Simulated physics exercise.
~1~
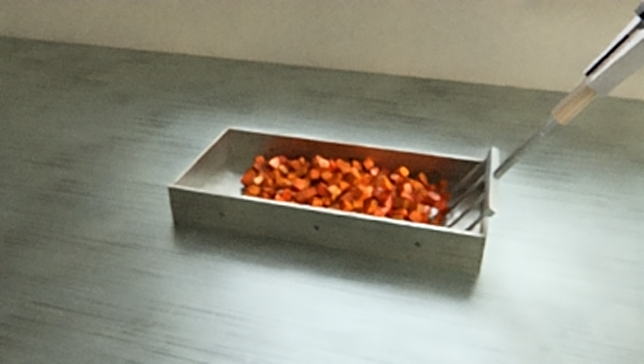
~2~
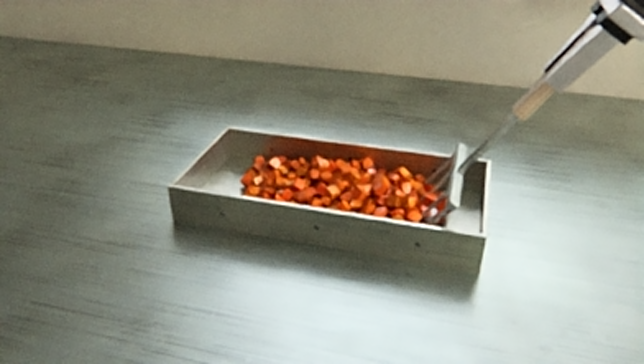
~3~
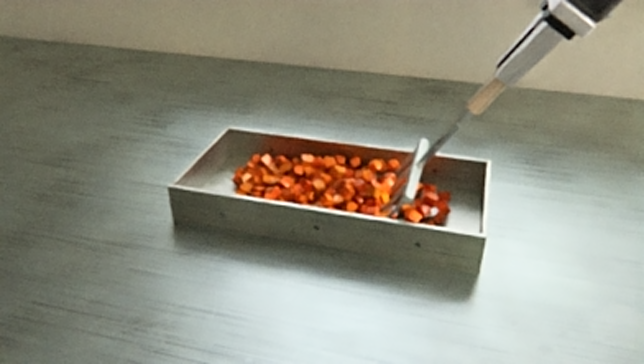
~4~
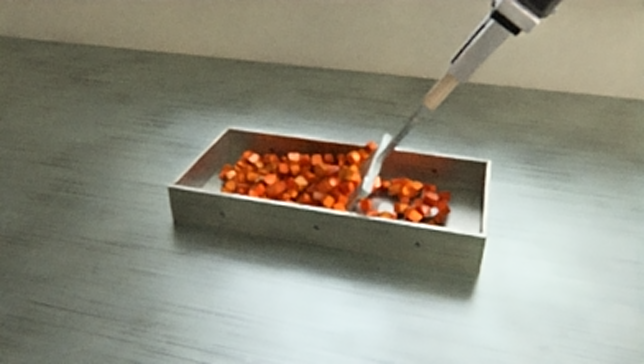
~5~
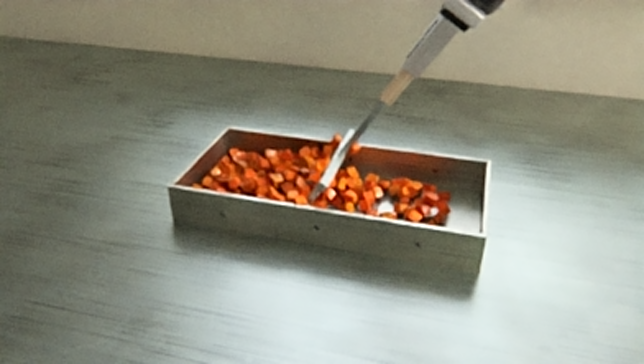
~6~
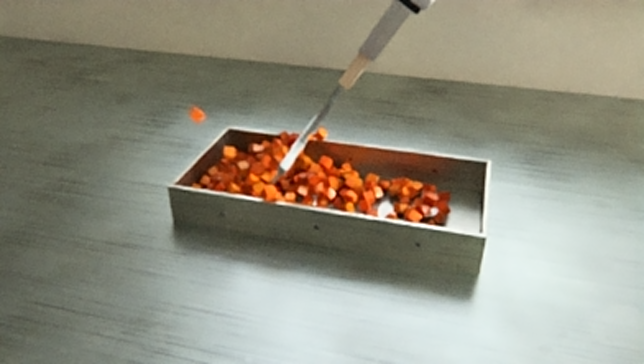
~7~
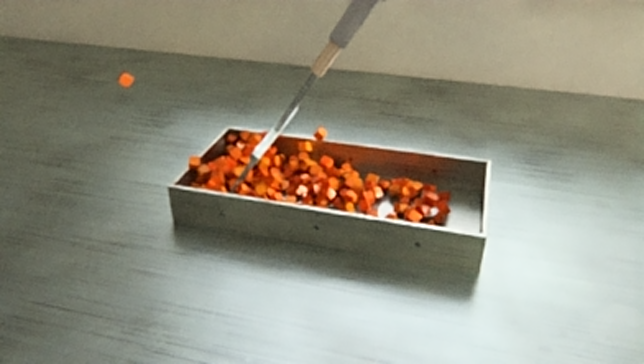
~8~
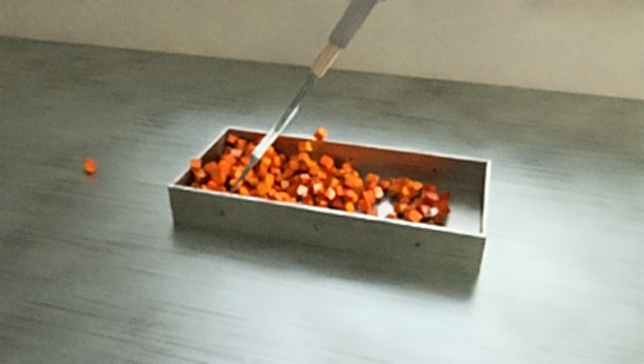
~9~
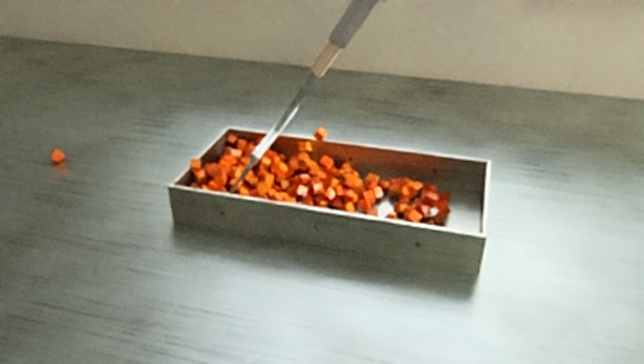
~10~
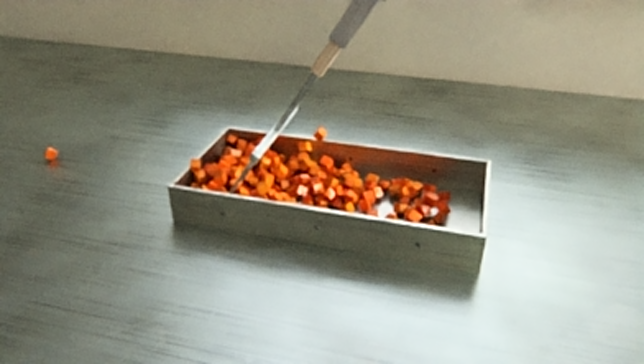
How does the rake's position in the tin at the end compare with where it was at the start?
At the start the rake is at the right end of the tin, and by the end it rests among the dice near the left end.
